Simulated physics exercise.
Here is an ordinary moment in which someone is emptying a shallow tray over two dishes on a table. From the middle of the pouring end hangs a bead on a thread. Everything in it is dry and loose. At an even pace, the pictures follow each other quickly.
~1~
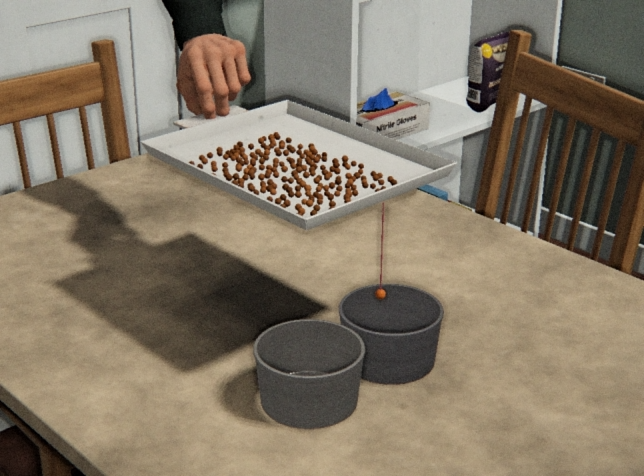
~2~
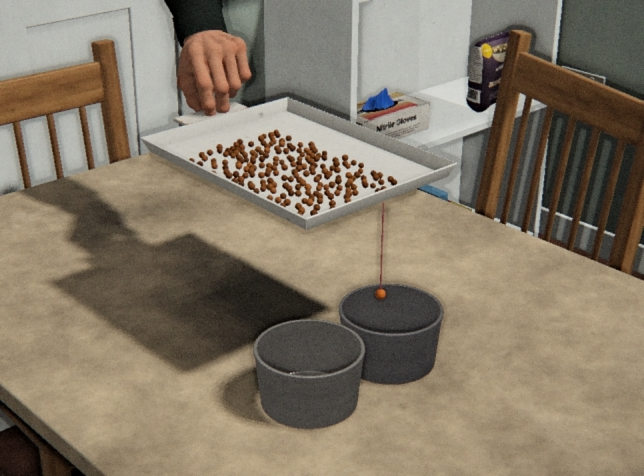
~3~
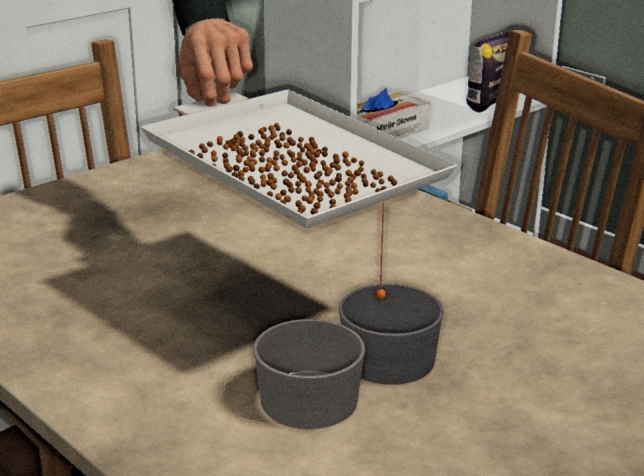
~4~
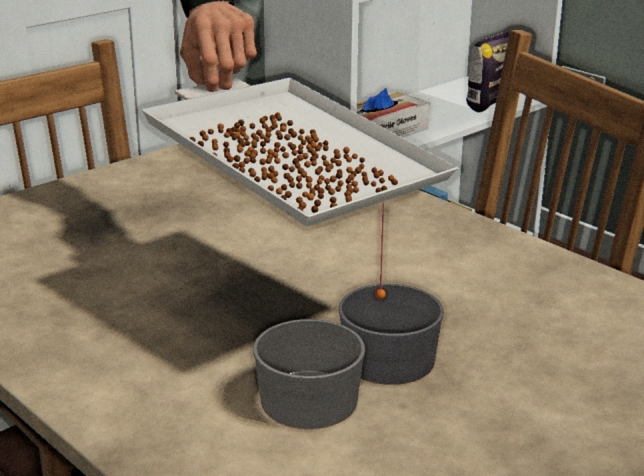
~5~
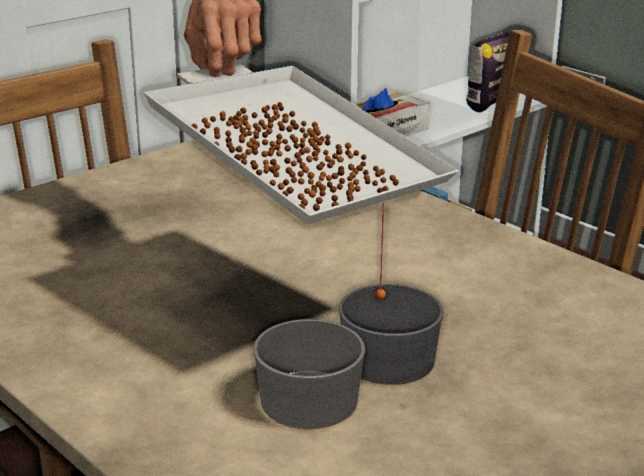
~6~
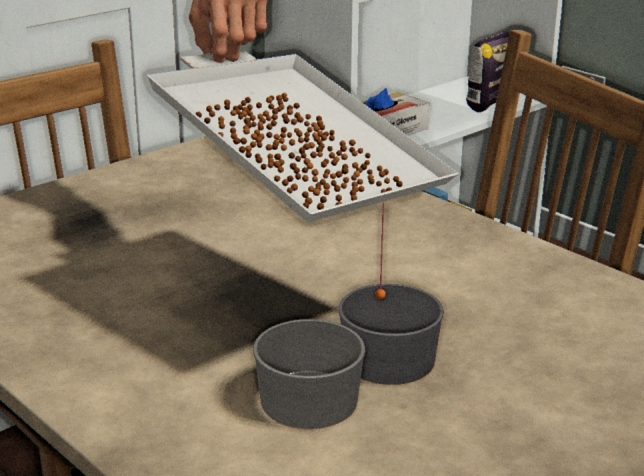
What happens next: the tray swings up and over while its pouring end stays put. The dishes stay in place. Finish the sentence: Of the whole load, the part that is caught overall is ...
... less than half of it.
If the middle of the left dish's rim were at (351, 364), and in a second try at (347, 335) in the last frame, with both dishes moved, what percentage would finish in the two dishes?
Trial 1 around 40 percent, trial 2 around 80 percent.
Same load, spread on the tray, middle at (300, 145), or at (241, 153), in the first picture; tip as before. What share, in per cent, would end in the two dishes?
First try 10 %, second try 20 %.
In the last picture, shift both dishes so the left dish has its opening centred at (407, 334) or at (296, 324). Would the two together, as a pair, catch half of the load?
The first try: Above a half. The second: Below a half.
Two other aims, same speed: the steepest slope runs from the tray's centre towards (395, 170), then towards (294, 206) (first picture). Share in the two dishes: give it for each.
First heading 0 %, second heading 100 %.
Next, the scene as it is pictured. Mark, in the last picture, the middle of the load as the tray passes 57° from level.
Somewhere about (412, 192).
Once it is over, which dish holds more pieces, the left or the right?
It's the rightmost dish that ends with more.
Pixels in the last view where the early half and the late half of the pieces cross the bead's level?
(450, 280), then (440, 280).
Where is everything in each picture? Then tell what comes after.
Corners of the pouring end (307, 215) and (448, 162), level; middle of the load (284, 169), cereal balls; left dish (346, 391); right dish (427, 349); bead on its thread (380, 294), in the first frame.
Corners of the pouring end (307, 215) and (448, 163), level; middle of the load (284, 167), in the second frame.
Corners of the pouring end (308, 214) and (449, 164), tipped barely, lowest at the right corner; middle of the load (285, 163), in the third frame.
Corners of the pouring end (309, 212) and (450, 167), tipped a little, lowest at the right corner; middle of the load (286, 155), in the fourth frame.
Corners of the pouring end (310, 210) and (450, 169), tipped a little, lowest at the right corner; middle of the load (288, 148), in the fifth frame.
Corners of the pouring end (312, 208) and (450, 171), tipped clearly, lowest at the right corner; middle of the load (292, 142); left dish (346, 391); right dish (427, 349), in the sixth frame.
Just after the last frame, tray tipped steeply; the larger part on the tray; about a tenth outside both; about a tenth in the air.
A moment on, tray tipped right over; about a tenth on the tray; roughly a third in the right dish; roughly half outside both; roughly a quarter in the air.
Further on, tray tipped past a quarter turn; roughly a third in the right dish; roughly two thirds outside both.
When it is over, tray tipped past a quarter turn; not one in the left dish; roughly a third in the right dish; roughly two thirds outside both.
